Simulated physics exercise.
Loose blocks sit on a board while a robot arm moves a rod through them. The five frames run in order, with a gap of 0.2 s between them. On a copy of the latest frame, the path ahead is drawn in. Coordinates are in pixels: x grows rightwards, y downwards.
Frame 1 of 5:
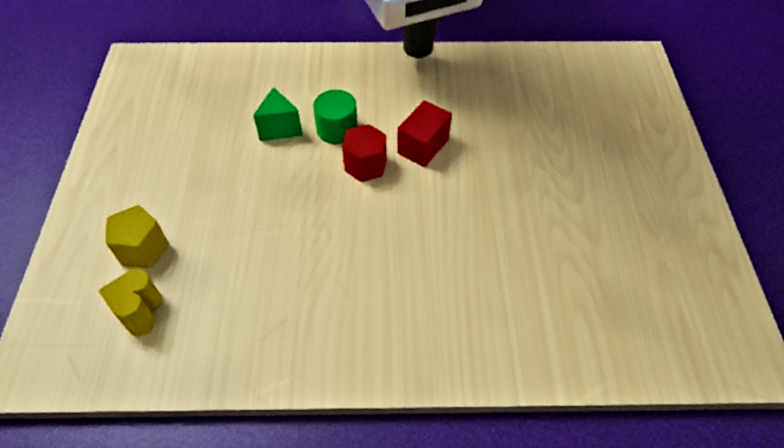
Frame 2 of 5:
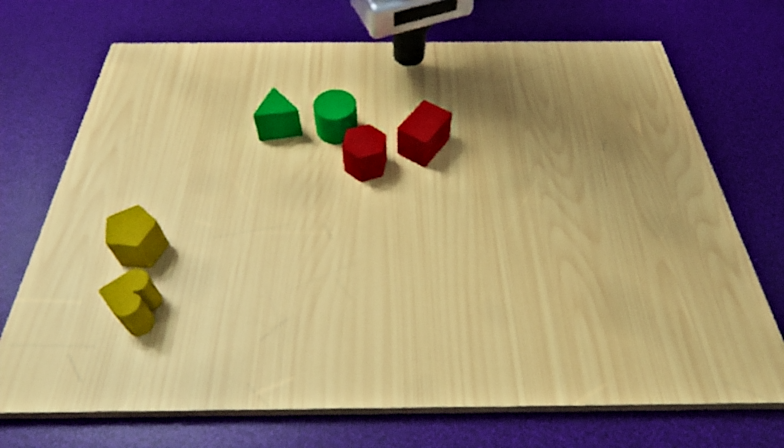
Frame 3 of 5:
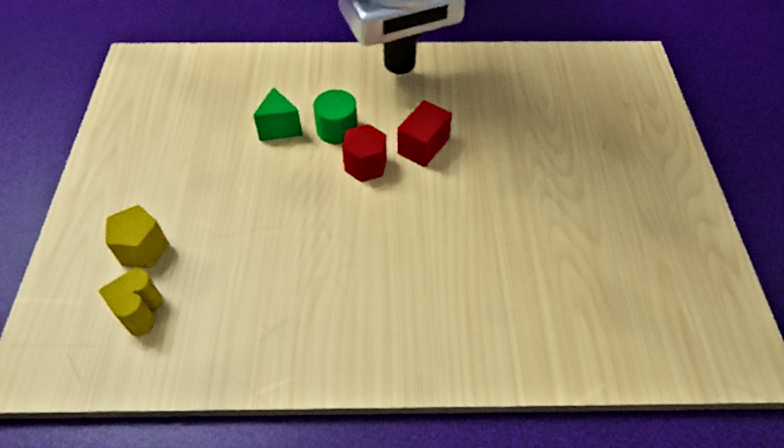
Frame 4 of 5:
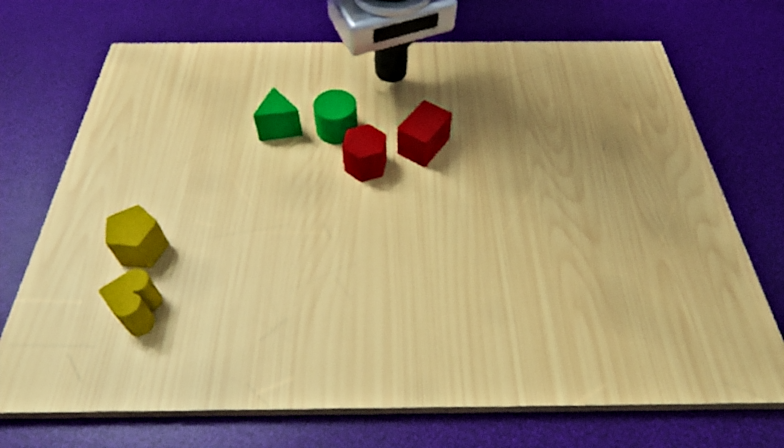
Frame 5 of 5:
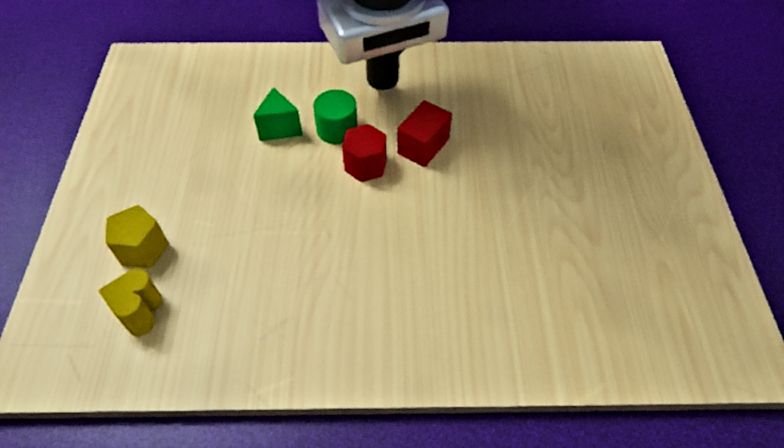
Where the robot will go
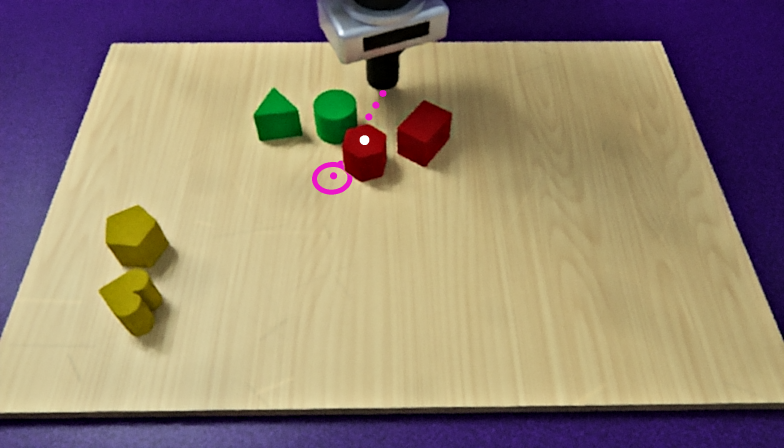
At first, a robot arm holds a dark rod at the top edge of a wooden board, above two green blocks and two red ones, with two yellow blocks at lower left. The arm then moves the rod slightly down and left, toward the gap between the green cylinder and the red oblong block, while every block stays still.
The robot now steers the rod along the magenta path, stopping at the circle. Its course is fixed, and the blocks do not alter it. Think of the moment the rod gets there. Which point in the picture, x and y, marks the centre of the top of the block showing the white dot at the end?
In the picture, that point is around (367, 163).
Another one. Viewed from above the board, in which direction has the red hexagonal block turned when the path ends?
Spin direction: Counter-clockwise.
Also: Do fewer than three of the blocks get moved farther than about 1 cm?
The answer is yes.
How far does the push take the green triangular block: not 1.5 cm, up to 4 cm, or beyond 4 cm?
Covers under 1.5 cm.
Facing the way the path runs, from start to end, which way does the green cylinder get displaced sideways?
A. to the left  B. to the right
B
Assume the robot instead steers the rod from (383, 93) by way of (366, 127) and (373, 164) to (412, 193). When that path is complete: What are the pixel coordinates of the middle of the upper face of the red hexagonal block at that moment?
So, by the moment the path ends, you'll find the top centre of the red hexagonal block at (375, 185).
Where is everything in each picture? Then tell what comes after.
In the first frame, rod tip at (418, 49); block tops, green triangular block at (275, 104); green cylinder at (335, 104); red hexagonal block at (365, 140); red oblong block at (425, 120).
In the second frame, rod at (409, 57); blocks unchanged.
In the third frame, rod at (400, 65); blocks unchanged.
In the fourth frame, rod at (391, 72); blocks unchanged.
In the fifth frame, rod at (383, 80); green triangular block at (275, 104); green cylinder at (335, 104); red hexagonal block at (365, 140); red oblong block at (425, 120).
Path on the board, from (383, 93) directly to (332, 178); the dot is on the red hexagonal block.
On the path given first. One third of the way, rod at (367, 107); green cylinder at (330, 106).
Two thirds of the way, rod at (349, 136); green triangular block at (270, 103); green cylinder at (308, 122); red hexagonal block at (364, 150), turned 15° anticlockwise.
At the end, rod at (331, 166); green triangular block at (271, 103); green cylinder at (304, 125); red hexagonal block at (367, 163), turned 45° anticlockwise; red oblong block in place.
